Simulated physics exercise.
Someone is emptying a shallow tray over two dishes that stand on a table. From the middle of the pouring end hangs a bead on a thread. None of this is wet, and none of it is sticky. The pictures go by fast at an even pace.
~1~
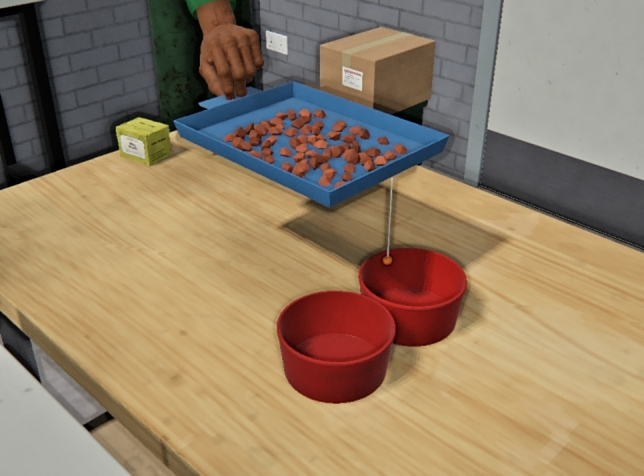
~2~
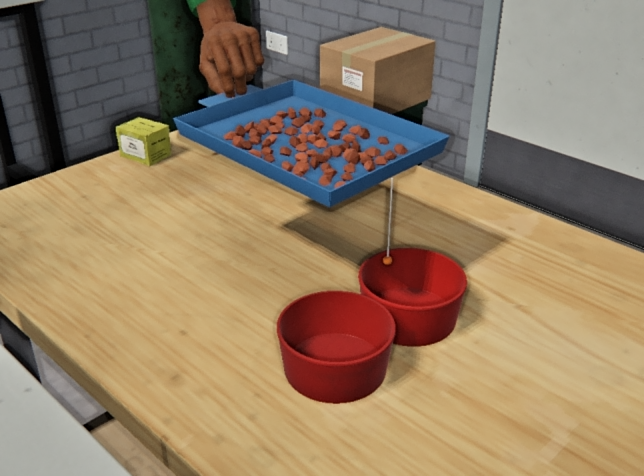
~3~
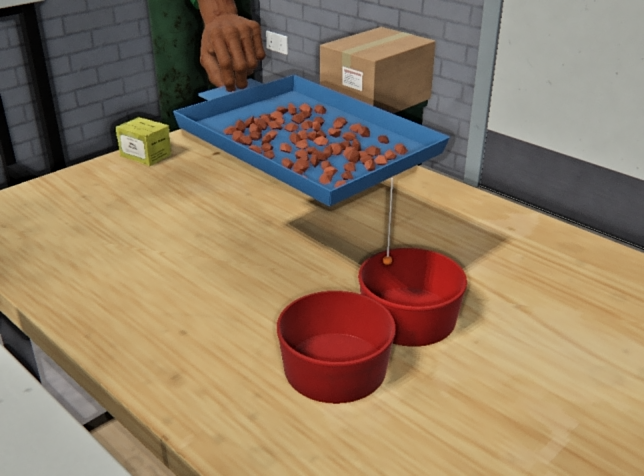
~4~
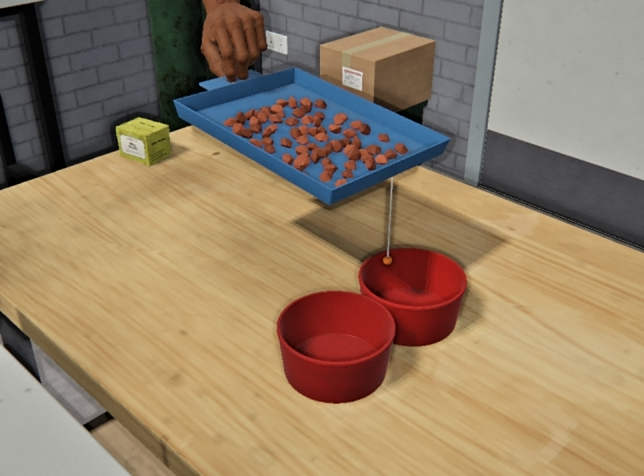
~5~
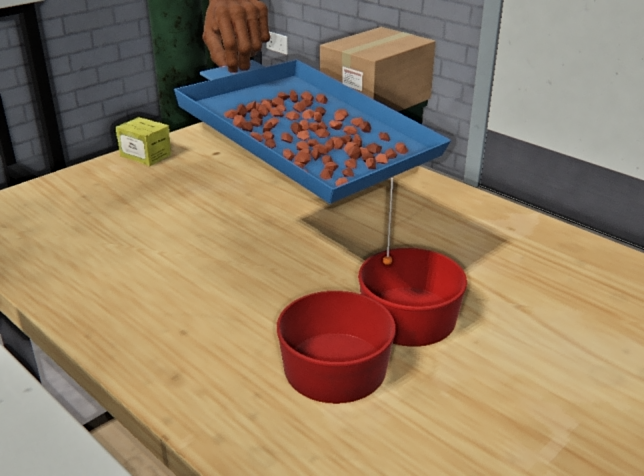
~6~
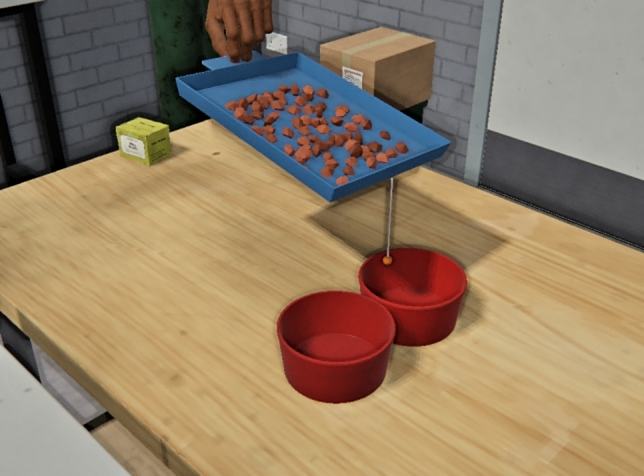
Above two red dishes on a table, a hand slightly tilts a blue tray of reddish bits.
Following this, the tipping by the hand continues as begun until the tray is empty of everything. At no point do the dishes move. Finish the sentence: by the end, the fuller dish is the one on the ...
... right.
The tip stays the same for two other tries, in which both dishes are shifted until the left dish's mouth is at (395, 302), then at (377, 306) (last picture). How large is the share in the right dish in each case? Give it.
About 70 per cent, then about 80 per cent.
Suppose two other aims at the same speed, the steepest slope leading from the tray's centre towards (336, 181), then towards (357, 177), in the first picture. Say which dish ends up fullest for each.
Results - the dish on the left side first, the dish on the left side second.
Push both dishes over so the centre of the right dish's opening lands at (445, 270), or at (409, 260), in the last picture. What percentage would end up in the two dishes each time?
90 per cent, then 60 per cent.
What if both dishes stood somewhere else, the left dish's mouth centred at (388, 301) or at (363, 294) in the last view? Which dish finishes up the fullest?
Try 1 - the dish at right; try 2 - the dish at right.
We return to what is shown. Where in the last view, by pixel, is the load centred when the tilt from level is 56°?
The middle of the load sits near (399, 144).
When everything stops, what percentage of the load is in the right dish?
It works out at some 50 %.
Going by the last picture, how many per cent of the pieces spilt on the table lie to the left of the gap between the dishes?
I reckon around 10 per cent.
Soon after the last picture, tray tipped steeply; nearly all on the tray; a stray few in the air.
A little later, tray tipped right over; about half on the tray; a small part in the right dish; a small part outside both; about a quarter in the air.
Later still, tray tipped past a quarter turn; about half in the right dish; about half outside both.
At rest, tray tipped past a quarter turn; none in the left dish; about half in the right dish; about half outside both.
